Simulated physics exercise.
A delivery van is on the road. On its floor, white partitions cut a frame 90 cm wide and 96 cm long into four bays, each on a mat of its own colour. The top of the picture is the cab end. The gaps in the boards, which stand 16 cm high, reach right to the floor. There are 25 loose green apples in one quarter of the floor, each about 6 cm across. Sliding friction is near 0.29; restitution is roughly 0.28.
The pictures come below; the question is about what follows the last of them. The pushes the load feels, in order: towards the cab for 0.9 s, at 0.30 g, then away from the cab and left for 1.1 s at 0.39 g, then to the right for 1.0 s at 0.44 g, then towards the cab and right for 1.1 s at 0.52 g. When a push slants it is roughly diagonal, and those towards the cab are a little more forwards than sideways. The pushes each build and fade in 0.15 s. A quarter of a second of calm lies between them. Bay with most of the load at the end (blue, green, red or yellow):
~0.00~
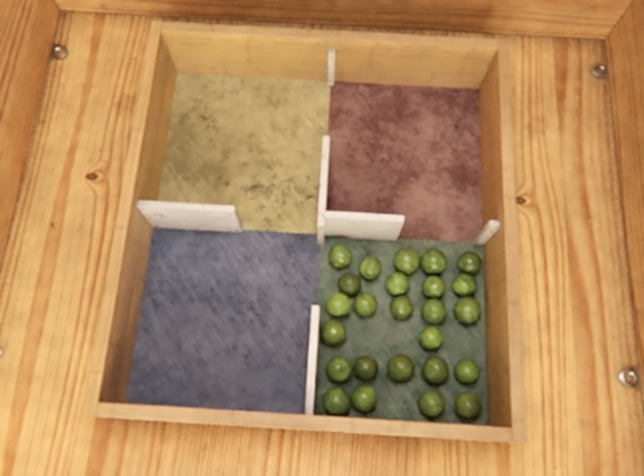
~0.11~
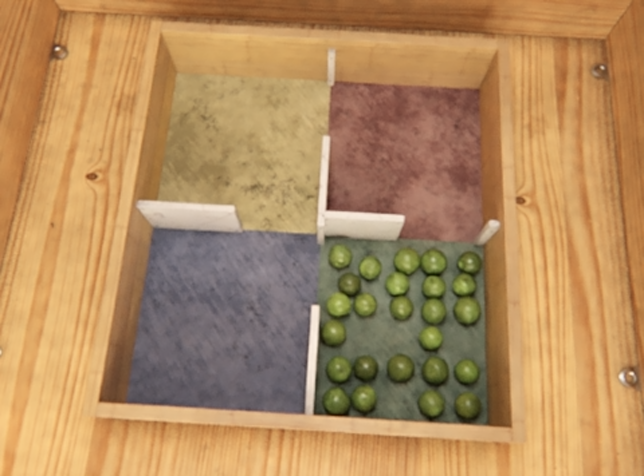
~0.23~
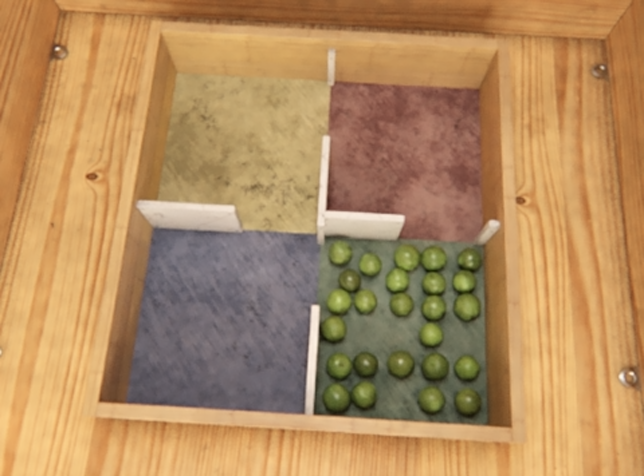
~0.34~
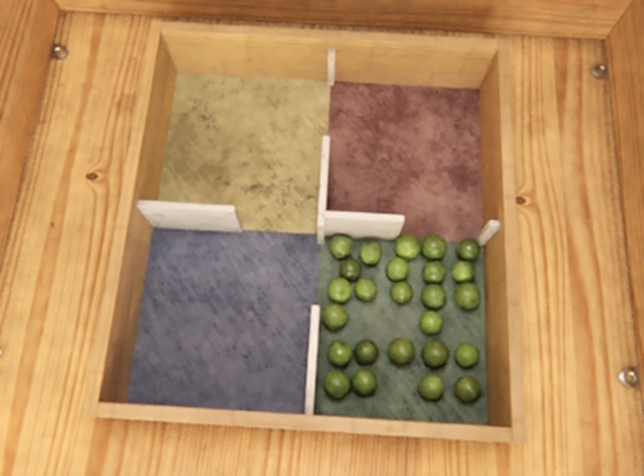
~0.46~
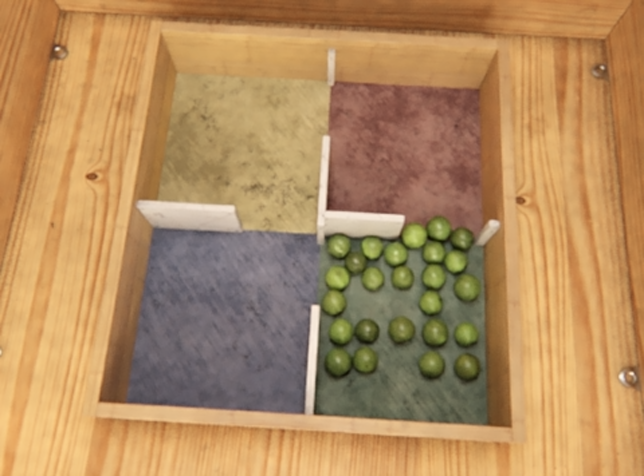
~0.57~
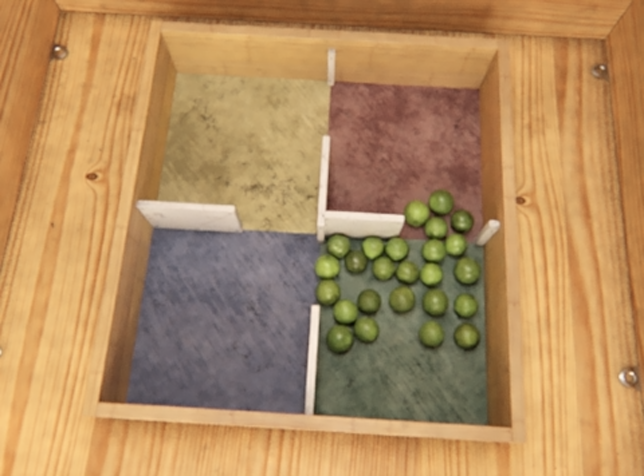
Red bay.
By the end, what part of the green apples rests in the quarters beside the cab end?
Share: About 80 in a hundred.
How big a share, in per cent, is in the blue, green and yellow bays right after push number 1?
Blue at 0, green at 40, yellow at 10 in a hundred.
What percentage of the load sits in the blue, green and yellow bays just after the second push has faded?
Reading then: Blue 20 %, green 30 %, yellow 20 %.
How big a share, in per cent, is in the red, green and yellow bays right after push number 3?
At that point the shares are red 40, green 40 and yellow 10 per cent.
After push 1 (1.14 s), 11 in the red bay, 1 in the blue bay, 11 in the green bay and 2 in the yellow bay.
After push 2 (2.49 s), 9 in the red bay, 5 in the blue bay, 7 in the green bay and 4 in the yellow bay.
After push 3 (3.74 s), 9 in the red bay, 5 in the blue bay, 9 in the green bay and 2 in the yellow bay.
After push 4 (5.09 s), 19 in the red bay, 5 in the green bay and 1 in the yellow bay.
When it is over (at 5.60 s), 19 in the red bay, 5 in the green bay and 1 in the yellow bay.
